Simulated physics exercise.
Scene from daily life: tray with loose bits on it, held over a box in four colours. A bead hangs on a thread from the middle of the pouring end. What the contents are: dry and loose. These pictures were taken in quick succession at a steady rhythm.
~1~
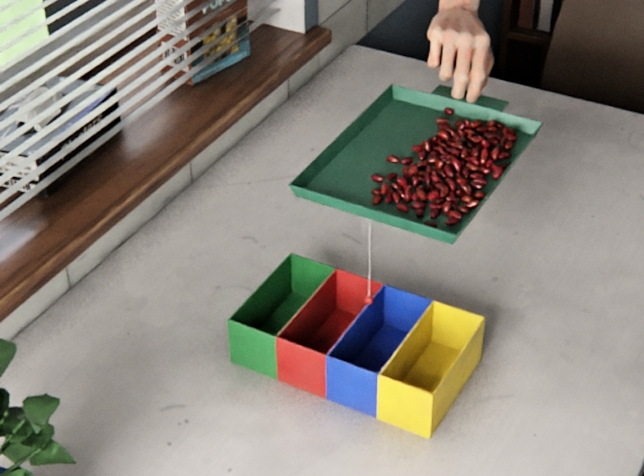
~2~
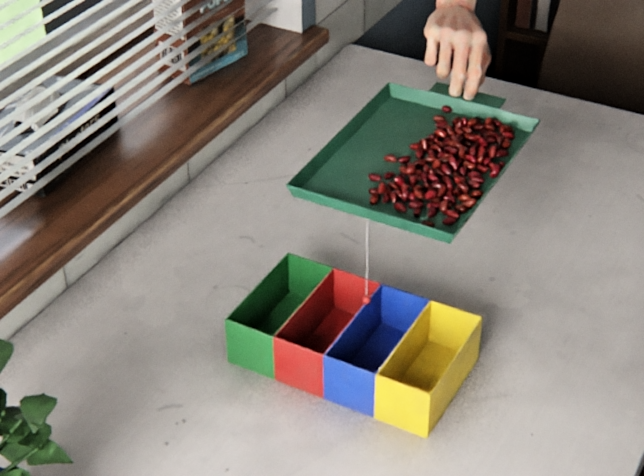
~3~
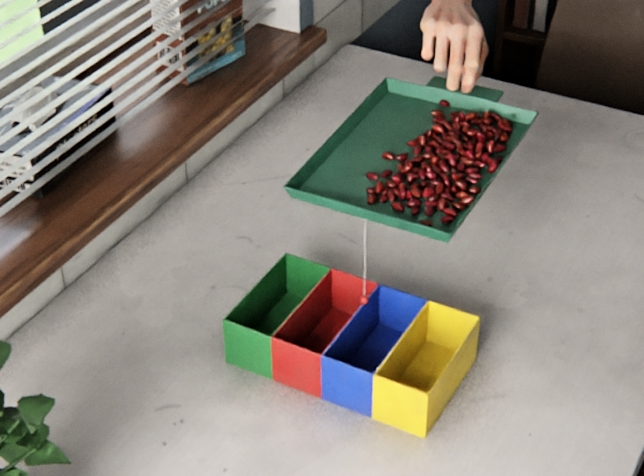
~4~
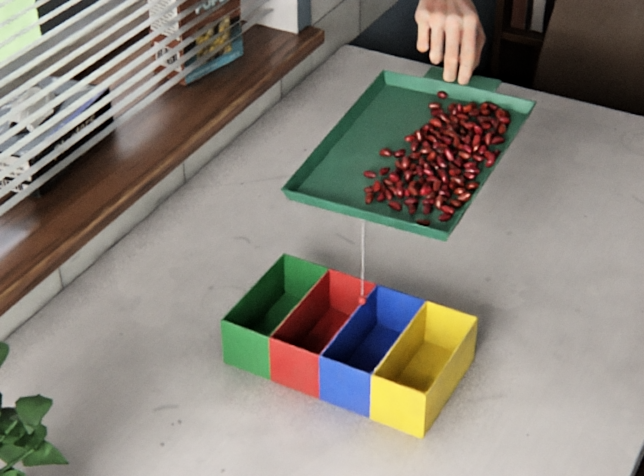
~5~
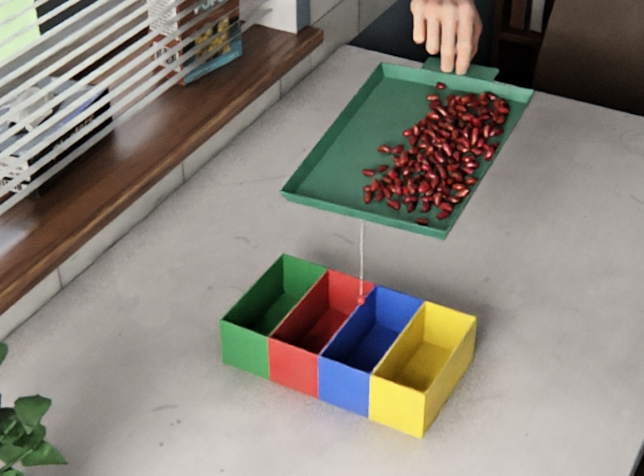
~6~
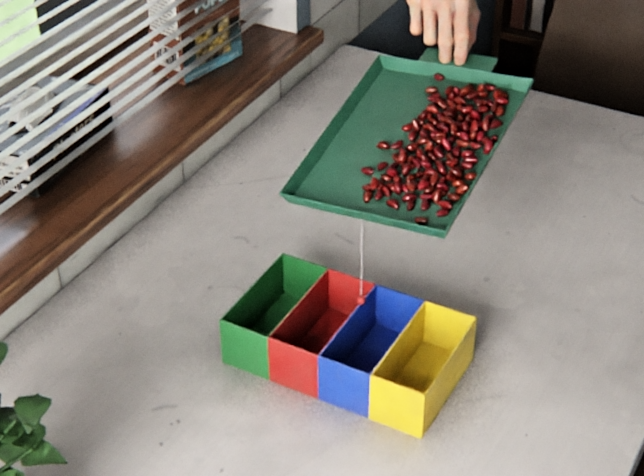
The footage shows a hand holding a green tray of dark red beans above a box with green, red, blue and yellow compartments, its far end rising slightly as the tray gradually tilts, while a thread hangs from the near edge.
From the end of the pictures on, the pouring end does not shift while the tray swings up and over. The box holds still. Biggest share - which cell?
Green.
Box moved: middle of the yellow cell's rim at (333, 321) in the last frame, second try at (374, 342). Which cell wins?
Try one: Blue; try two: That red cell.
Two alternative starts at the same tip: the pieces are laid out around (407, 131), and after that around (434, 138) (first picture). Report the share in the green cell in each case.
Estimates in order: 70 percent, 60 percent.
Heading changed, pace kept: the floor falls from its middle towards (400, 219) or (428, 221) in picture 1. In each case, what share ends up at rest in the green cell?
Around 0 per cent first, around 0 per cent next.
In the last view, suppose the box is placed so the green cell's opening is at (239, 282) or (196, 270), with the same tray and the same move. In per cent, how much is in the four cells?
100 and 90 in a hundred, in turn.
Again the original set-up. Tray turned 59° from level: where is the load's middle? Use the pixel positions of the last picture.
Centre estimate: (342, 189).
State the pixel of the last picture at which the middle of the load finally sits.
Resting centre, last picture - approx. (286, 347).
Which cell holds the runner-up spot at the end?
After the leader, it is red.
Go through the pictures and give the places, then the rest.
In the first frame, corners of the pouring end at (296, 183) and (454, 231), level; middle of the load at (449, 163), kidney beans; bead on its thread at (369, 300); green cell at (253, 345); red cell at (302, 364); blue cell at (352, 383); yellow cell at (405, 402).
In the second frame, corners of the pouring end at (293, 183) and (451, 231), level; middle of the load at (446, 161).
In the third frame, corners of the pouring end at (290, 185) and (448, 230), tipped barely, lowest at the left corner; middle of the load at (444, 157).
In the fourth frame, corners of the pouring end at (288, 187) and (445, 229), tipped a little, lowest at the left corner; middle of the load at (442, 152).
In the fifth frame, corners of the pouring end at (286, 189) and (443, 228), tipped a little, lowest at the left corner; middle of the load at (440, 146).
In the sixth frame, corners of the pouring end at (286, 191) and (442, 227), tipped a little, lowest at the left corner; middle of the load at (439, 141); green cell at (245, 346); red cell at (293, 364); blue cell at (344, 383); yellow cell at (397, 402).
Soon, tray tipped steeply; nearly all on the tray; a stray few in the green cell; a small part falling or outside the box.
A while on, tray tipped right over; a small part on the tray; about a third in the green cell; about a quarter in the red cell; a small part in the blue cell; about a quarter falling or outside the box.
Towards the end, tray tipped past a quarter turn; about half in the green cell; about a third in the red cell; a small part in the blue cell; a small part falling or outside the box.
Finally, tray tipped past a quarter turn; about half in the green cell; about a third in the red cell; a small part in the blue cell; none in the yellow cell; a small part outside the box.
